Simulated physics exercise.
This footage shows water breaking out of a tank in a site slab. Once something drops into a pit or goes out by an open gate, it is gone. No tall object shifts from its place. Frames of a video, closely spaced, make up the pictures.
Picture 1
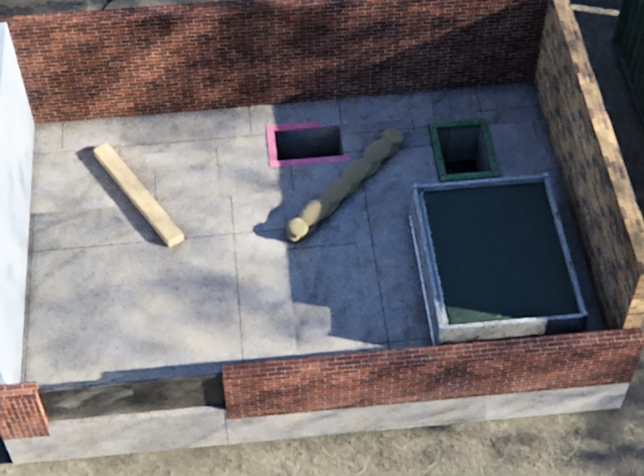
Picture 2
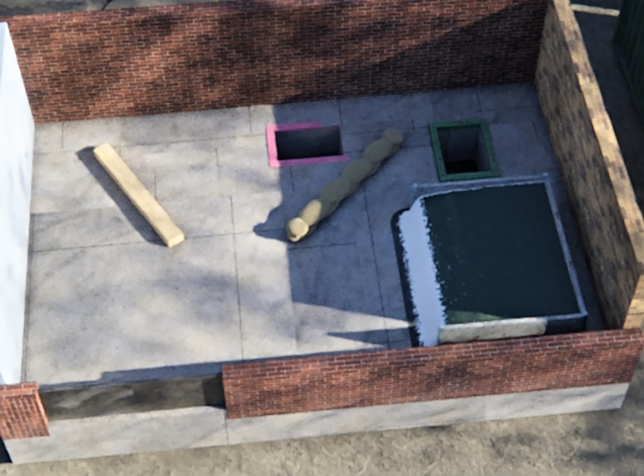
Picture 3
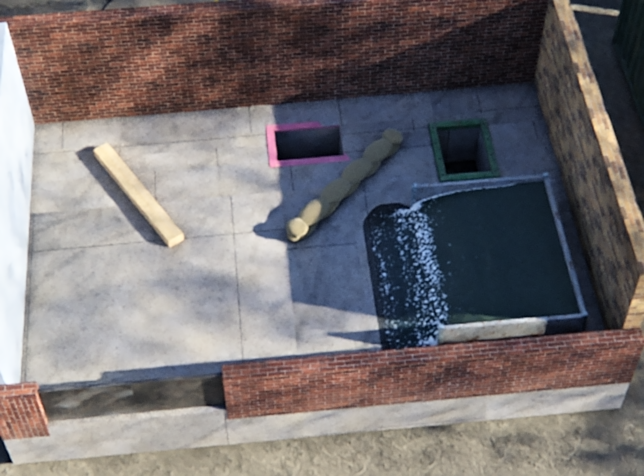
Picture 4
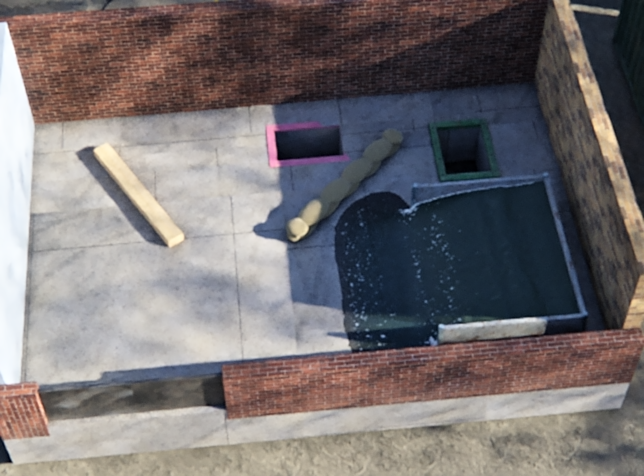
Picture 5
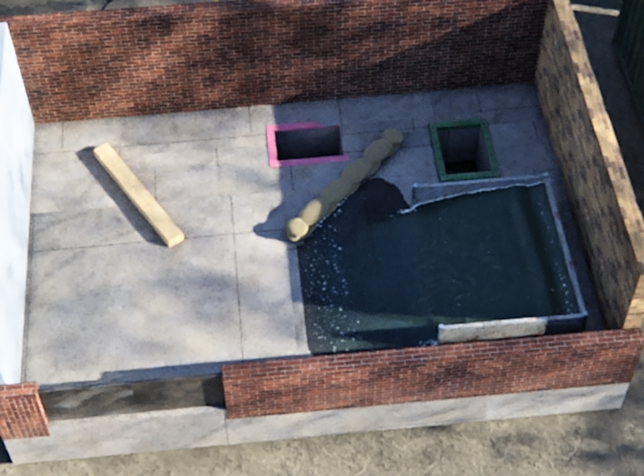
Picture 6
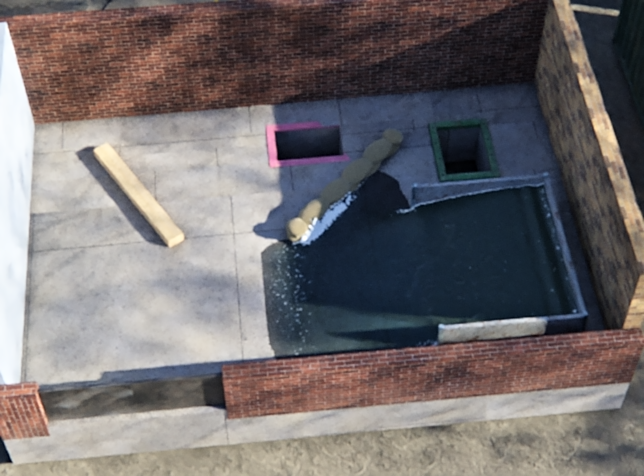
In a paved yard walled with brick, a tank of dark water stands at the right, near two framed pits, a twisted pole and a plank. The tank's left side gives way and water pours out leftward in a foaming sheet, then spreads over the slab, reaching the pole and passing its lower end.
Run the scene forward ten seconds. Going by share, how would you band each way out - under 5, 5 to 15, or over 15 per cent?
Result: Gate: Beneath five per cent; pink pit: Five to fifteen per cent; green pit: Beneath five per cent.
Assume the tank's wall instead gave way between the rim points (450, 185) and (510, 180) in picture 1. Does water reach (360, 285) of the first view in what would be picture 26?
Result - sodden.
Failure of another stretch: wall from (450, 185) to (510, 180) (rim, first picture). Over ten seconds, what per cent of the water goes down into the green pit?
I'd estimate the green pit takes around 40 percent.
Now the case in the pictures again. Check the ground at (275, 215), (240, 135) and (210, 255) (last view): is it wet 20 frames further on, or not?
The readings in sequence are waterless, waterless, watered.
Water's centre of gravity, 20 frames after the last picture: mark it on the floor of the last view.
I'd place it roughly at (238, 306).
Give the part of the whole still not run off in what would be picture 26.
About 100 %.
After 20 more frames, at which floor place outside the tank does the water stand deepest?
Somewhere near (19, 414), I think.
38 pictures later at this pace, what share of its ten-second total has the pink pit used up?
Around 0 percent.
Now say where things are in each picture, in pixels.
Still water in the water tank at (495, 251), in the first picture.
The front is at a hidden place, out from the gap at (428, 273), in the second picture.
The front is at a hidden place, out from the gap at (427, 274), in the third picture.
Water pours out at (427, 274) and has run to a hidden place, in the fourth picture.
Water pours out at (427, 274) and has run to a hidden place, in the fifth picture.
The front is at a hidden place, out from the gap at (427, 274), in the sixth picture.
A moment on, water covers 35 % of the floor; the gate 0 %, the pink pit 0 %, the green pit 0 %.
Next, water covers 50 % of the floor; the gate 0 %, the pink pit 0 %, the green pit 0 %.
Then, water covers 55 % of the floor; the gate 0 %, the pink pit 0 %, the green pit 0 %.
Later, water covers 75 % of the floor; the gate 0 %, the pink pit 0 %, the green pit 1 %.
In the end, water covers 90 % of the floor; the gate 0 %, the pink pit 8 %, the green pit 1 %.
